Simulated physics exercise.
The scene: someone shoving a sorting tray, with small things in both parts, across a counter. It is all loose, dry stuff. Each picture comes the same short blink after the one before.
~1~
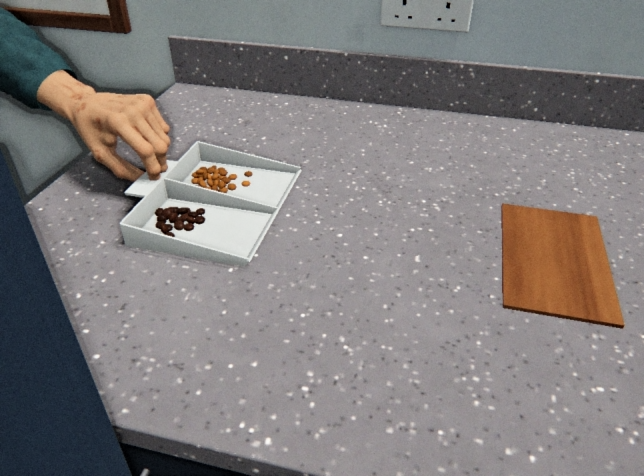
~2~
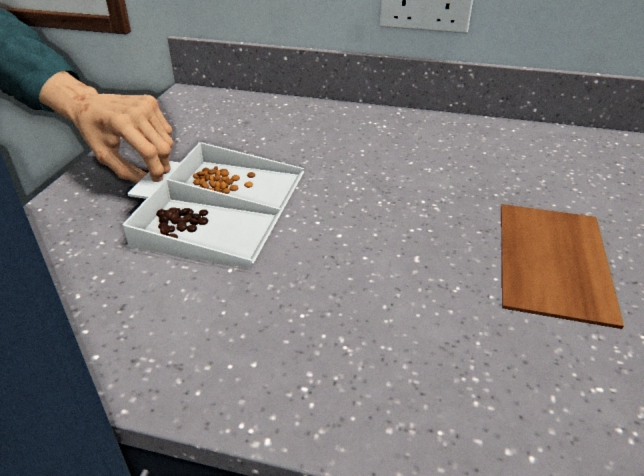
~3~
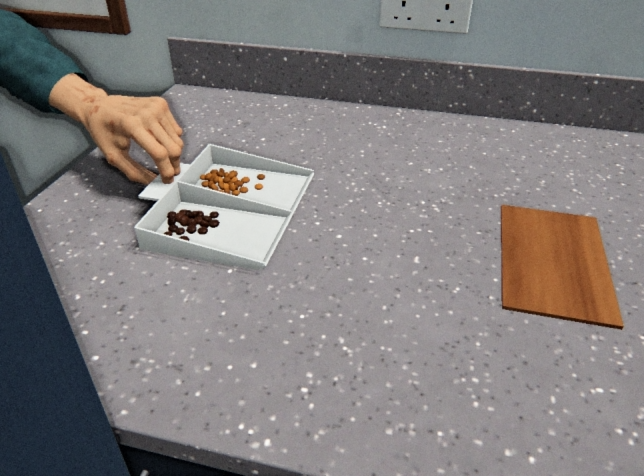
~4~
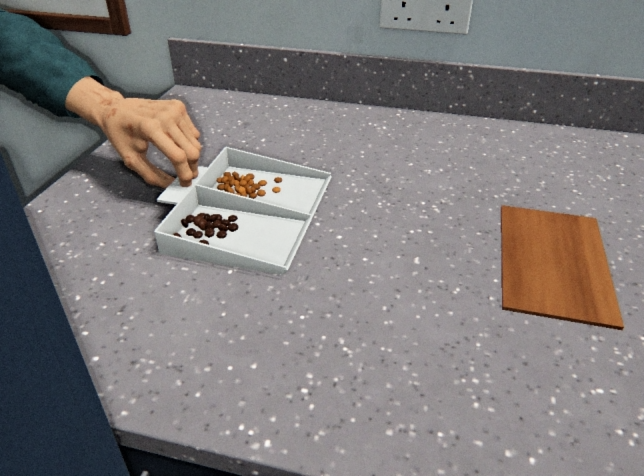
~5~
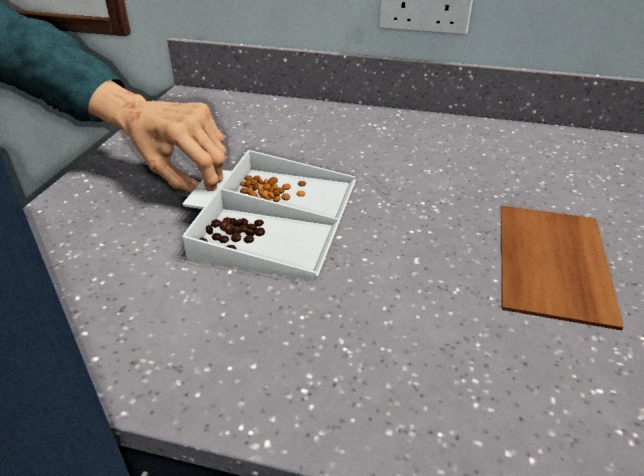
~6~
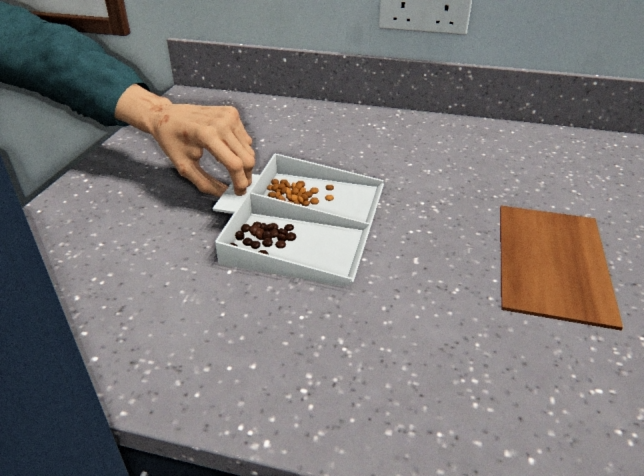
In the video, a hand in a dark green sleeve pushes a white two-part tray holding small dark brown pieces and orange-brown pieces rightward across a speckled grey counter, slowly at first, then faster, while a flat wooden board lies still.
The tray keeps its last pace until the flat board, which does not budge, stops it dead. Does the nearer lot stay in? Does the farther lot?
Here the nearer lot keeps within its part, and the farther lot keeps within its part.
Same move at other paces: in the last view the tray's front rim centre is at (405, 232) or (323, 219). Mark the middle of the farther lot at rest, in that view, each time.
At about (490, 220), and at (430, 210).
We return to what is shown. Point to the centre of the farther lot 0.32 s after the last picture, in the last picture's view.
At about (462, 218).
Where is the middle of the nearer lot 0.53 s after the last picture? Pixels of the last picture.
Roughly at (465, 268).
Then, 0.11 s on from there, tray still sliding, front rim near (436, 236); nearer lot all inside; farther lot all inside.
Then, 0.32 s on from there, tray stopped at the flat board; nearer lot all inside, moved towards the front rim; farther lot all inside, moved towards the front rim.
In the end, tray stopped at the flat board; nearer lot all inside, moved towards the front rim; farther lot all inside, moved towards the front rim.
